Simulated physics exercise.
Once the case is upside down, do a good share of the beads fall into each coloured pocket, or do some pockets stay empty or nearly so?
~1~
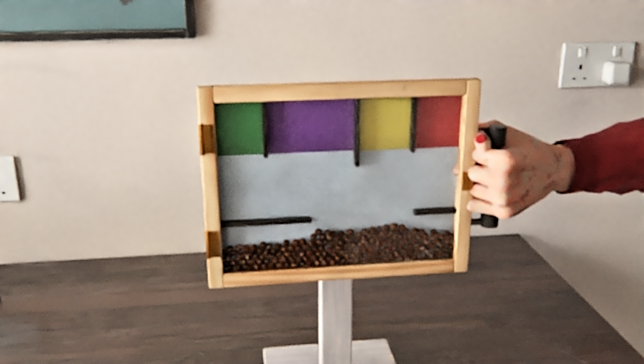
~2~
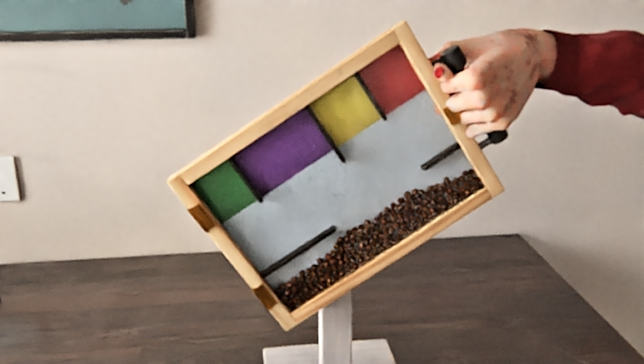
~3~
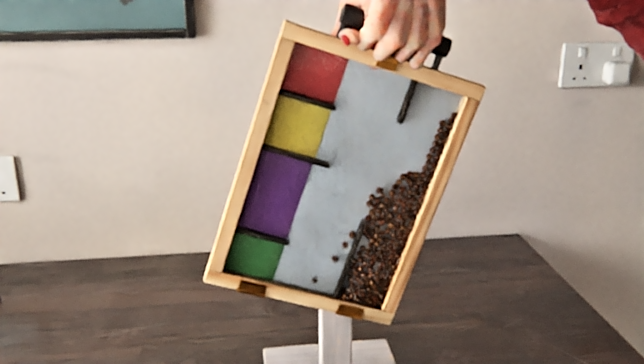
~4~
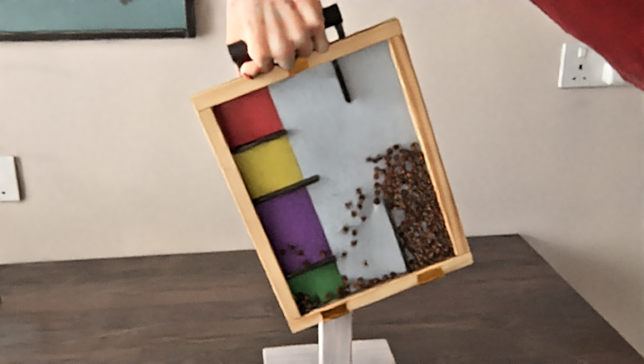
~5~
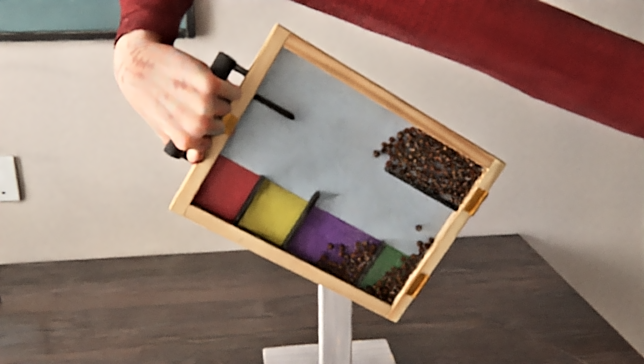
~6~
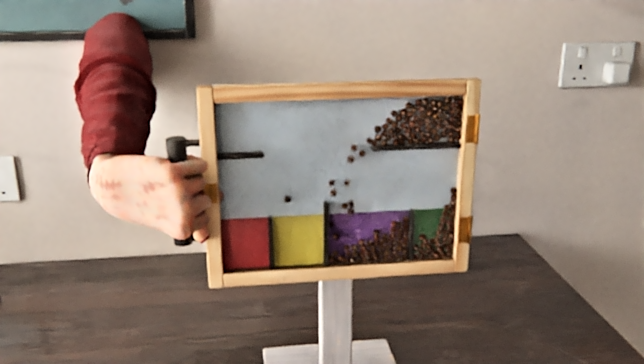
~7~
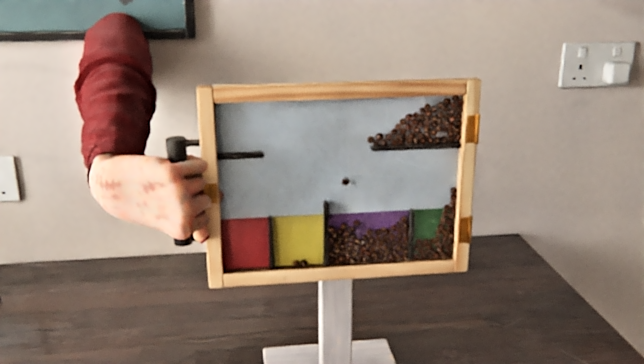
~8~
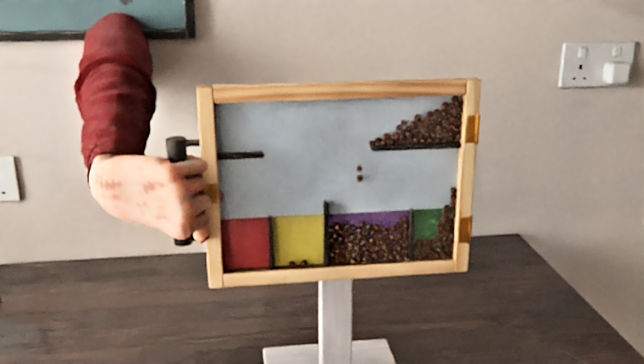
Some pockets stay empty or nearly so. The purple and green pockets each get a good share, while the red and yellow ones get hardly any, and the other beads rest on a ledge at the upper right.
